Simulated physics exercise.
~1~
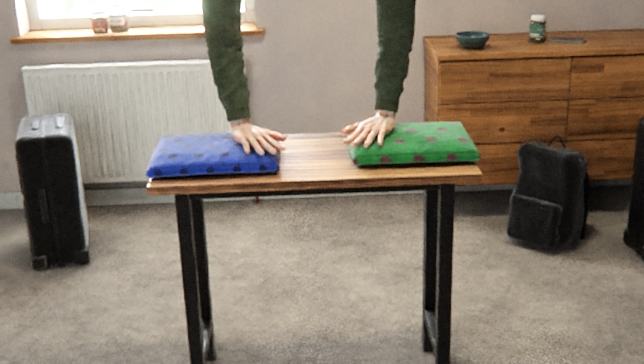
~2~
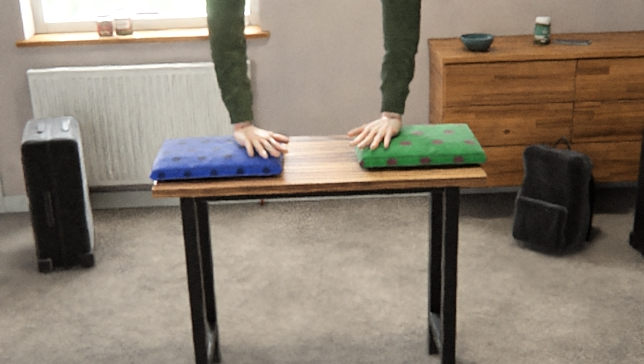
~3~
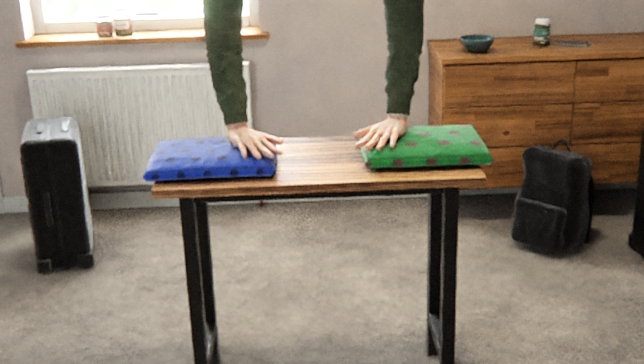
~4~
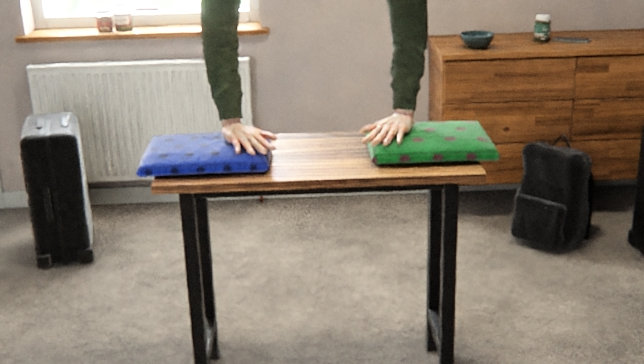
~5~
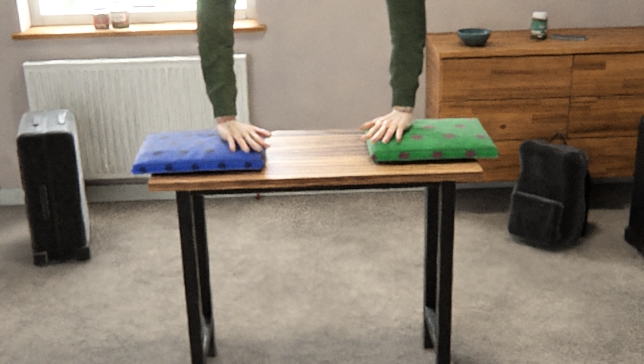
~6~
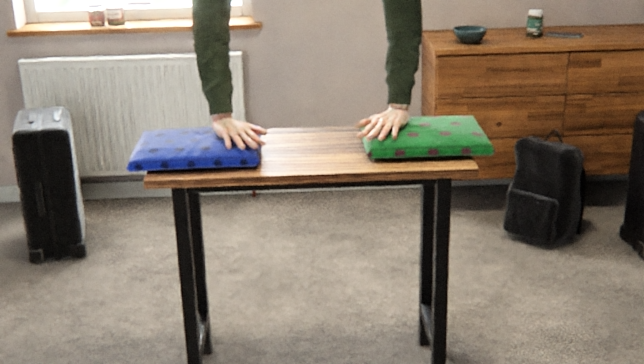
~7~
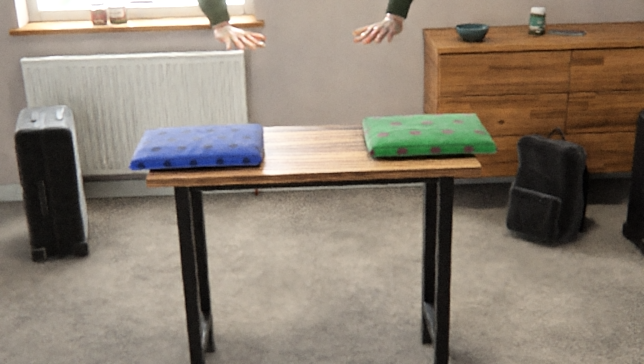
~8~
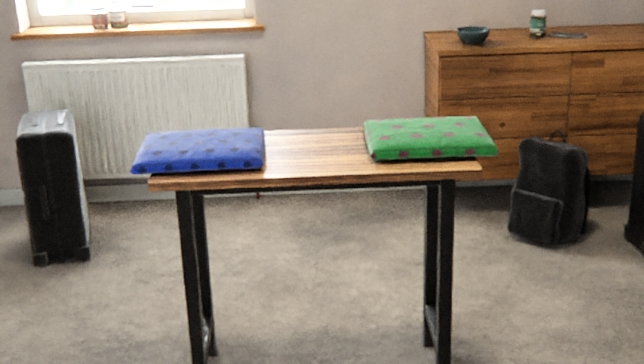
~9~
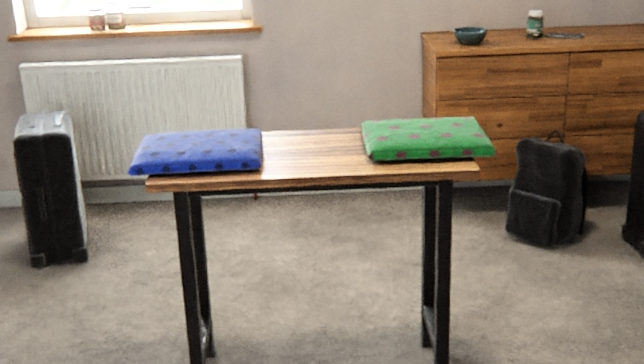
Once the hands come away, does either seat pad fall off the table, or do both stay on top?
Both stay on top. The blue pad rests at the left end of the table and the green pad rests at the right end.
Two hands pressed on a blue seat pad and a green one on a narrow wooden table and slid them slightly apart, blue to the left and green to the right, then lifted away, leaving both pads resting on top.
